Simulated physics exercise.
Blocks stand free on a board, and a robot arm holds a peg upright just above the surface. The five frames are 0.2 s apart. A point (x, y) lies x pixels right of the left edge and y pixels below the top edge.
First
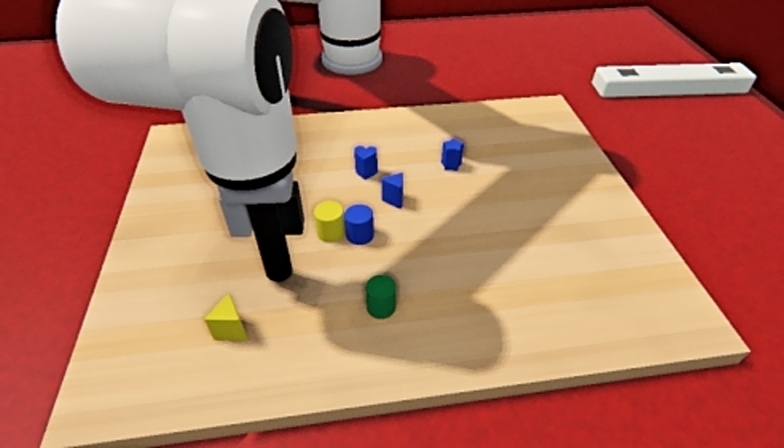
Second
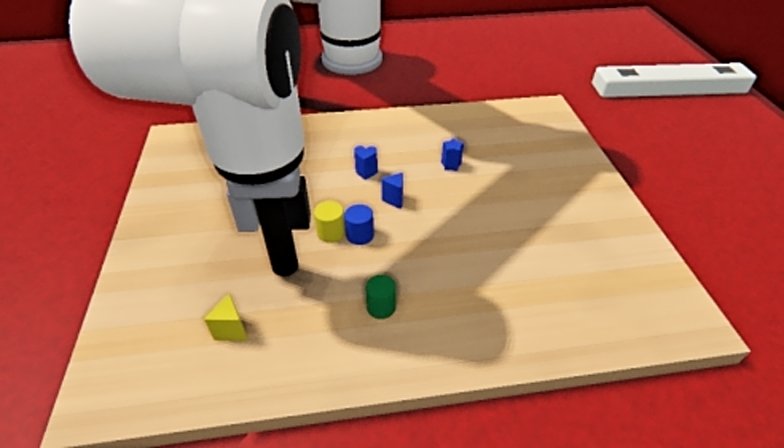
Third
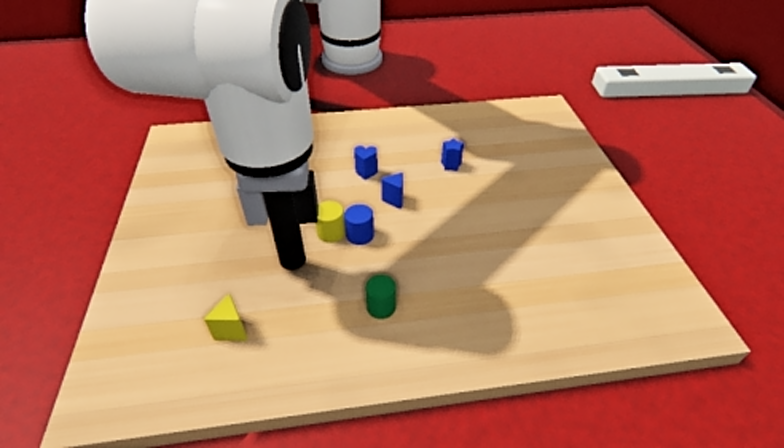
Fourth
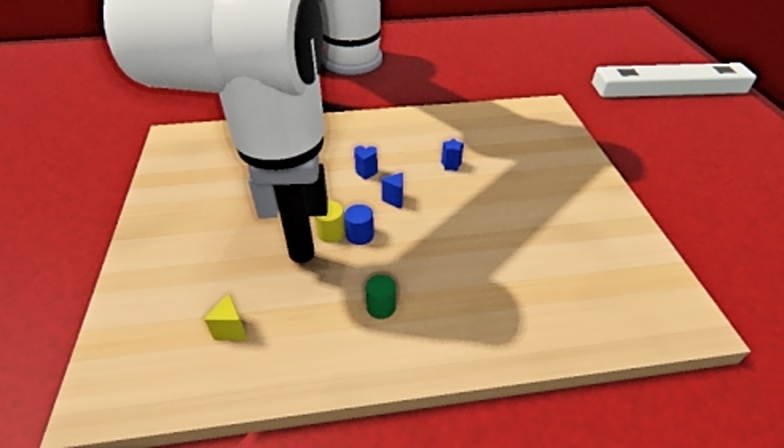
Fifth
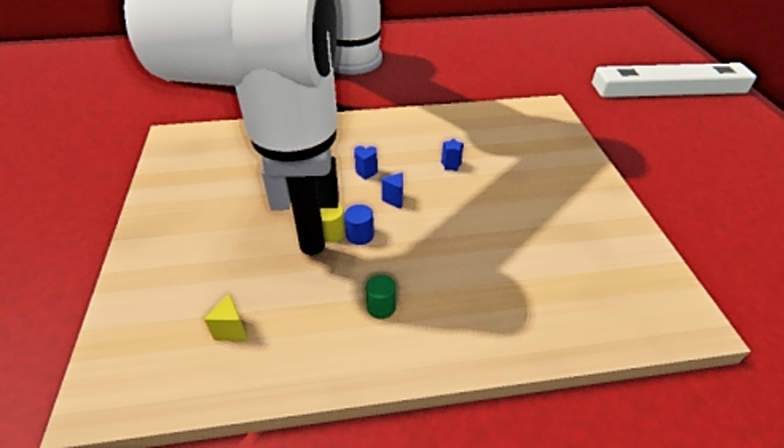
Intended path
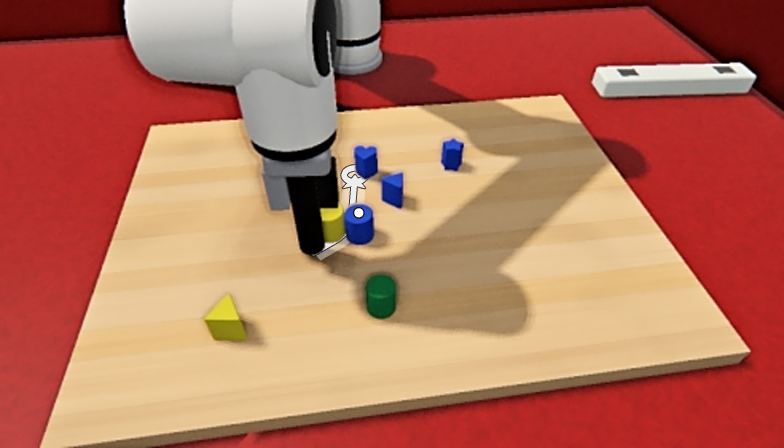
The clip opens on a white robot arm holding a black peg upright over a wooden board scattered with small yellow, blue and green blocks. The arm moves the peg a short way right and toward the back, until it partly covers the yellow round block, while the blocks stay still.
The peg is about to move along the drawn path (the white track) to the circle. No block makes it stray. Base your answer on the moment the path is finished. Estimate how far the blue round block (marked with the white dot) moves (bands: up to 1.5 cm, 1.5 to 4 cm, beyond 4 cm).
It will fall in the middle band, 1.5 to 4 cm.
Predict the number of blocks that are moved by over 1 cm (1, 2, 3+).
I'd put the number at three or more.
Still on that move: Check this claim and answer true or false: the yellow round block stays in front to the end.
The statement is false.
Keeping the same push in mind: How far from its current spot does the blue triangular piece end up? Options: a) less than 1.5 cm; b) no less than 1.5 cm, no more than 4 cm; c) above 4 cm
a (less than 1.5 cm)
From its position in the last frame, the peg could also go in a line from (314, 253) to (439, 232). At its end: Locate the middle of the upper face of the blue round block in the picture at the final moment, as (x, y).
The blue round block ends near (389, 199).
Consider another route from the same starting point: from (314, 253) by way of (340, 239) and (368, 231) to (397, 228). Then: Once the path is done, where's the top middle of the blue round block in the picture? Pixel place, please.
I predict (423, 201).
Drawn move, from (314, 253) over (347, 230) and (353, 201) to (355, 175); the dot is on the blue round block.
What follows on the original path. One third of the way, peg at (347, 223); yellow round block at (343, 190); blue round block at (373, 208).
Two thirds of the way, peg at (352, 194); yellow round block at (338, 165); blue round block at (374, 206).
At the end, peg at (355, 168); yellow round block at (330, 151); blue round block at (374, 206); blue heart-shaped block at (370, 145); blue triangular piece still.
